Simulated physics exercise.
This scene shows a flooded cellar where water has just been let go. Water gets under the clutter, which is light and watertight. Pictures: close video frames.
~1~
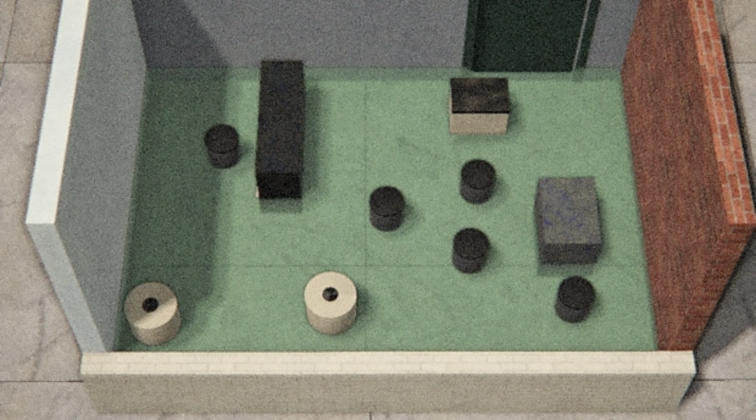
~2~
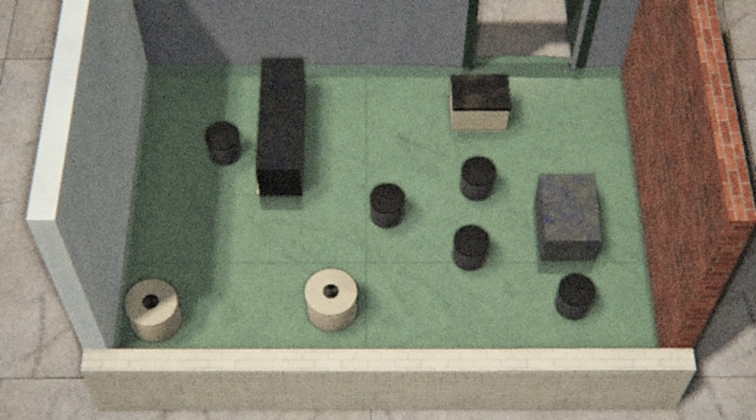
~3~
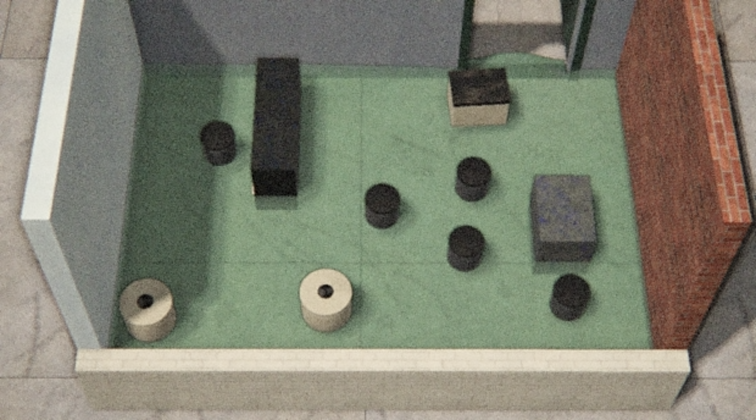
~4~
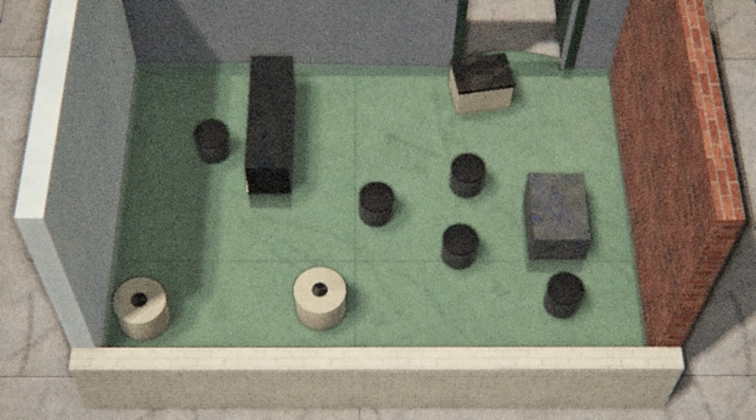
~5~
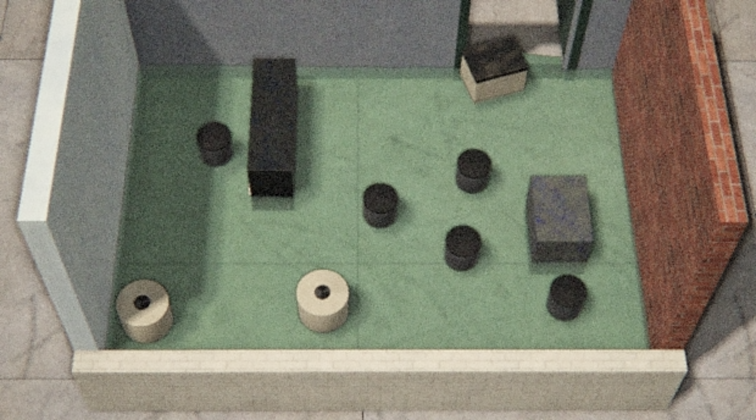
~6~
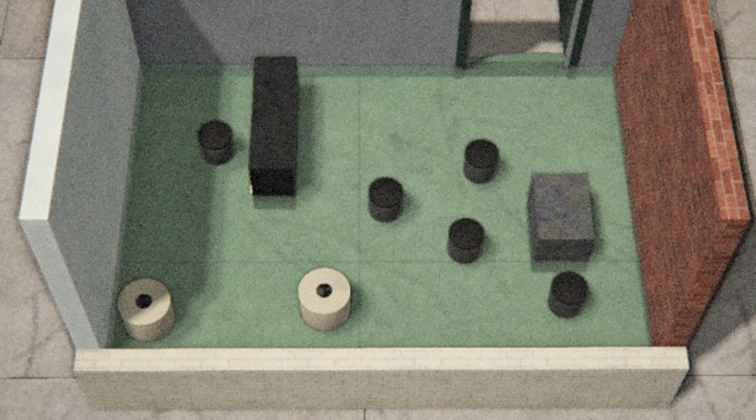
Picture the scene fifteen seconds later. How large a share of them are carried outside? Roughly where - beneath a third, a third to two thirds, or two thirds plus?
Roughly a third to two thirds.
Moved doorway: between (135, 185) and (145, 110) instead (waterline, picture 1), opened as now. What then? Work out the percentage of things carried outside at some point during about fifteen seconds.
50 %.
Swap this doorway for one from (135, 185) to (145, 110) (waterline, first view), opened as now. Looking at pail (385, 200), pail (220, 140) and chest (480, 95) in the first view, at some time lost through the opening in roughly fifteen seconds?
First lost, second lost, third trapped.
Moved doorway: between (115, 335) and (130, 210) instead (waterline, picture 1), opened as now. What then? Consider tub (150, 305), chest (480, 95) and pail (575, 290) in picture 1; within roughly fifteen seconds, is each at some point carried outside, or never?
The three give escape, no escape and no escape, in that order.
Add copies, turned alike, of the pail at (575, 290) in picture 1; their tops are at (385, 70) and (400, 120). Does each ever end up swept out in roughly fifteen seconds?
Exits, exits.
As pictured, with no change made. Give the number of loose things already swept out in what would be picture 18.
2.
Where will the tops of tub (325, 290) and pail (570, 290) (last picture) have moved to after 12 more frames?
(393, 273) and (608, 257), about.
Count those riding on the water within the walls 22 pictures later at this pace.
Number: 4.
A moment on, 1 of 8 are out; 7 afloat.
Next, 2 of 8 are out; 6 afloat.
Later, 4 of 8 are out; 4 afloat.
In the end, 4 of 8 are out; 4 afloat.
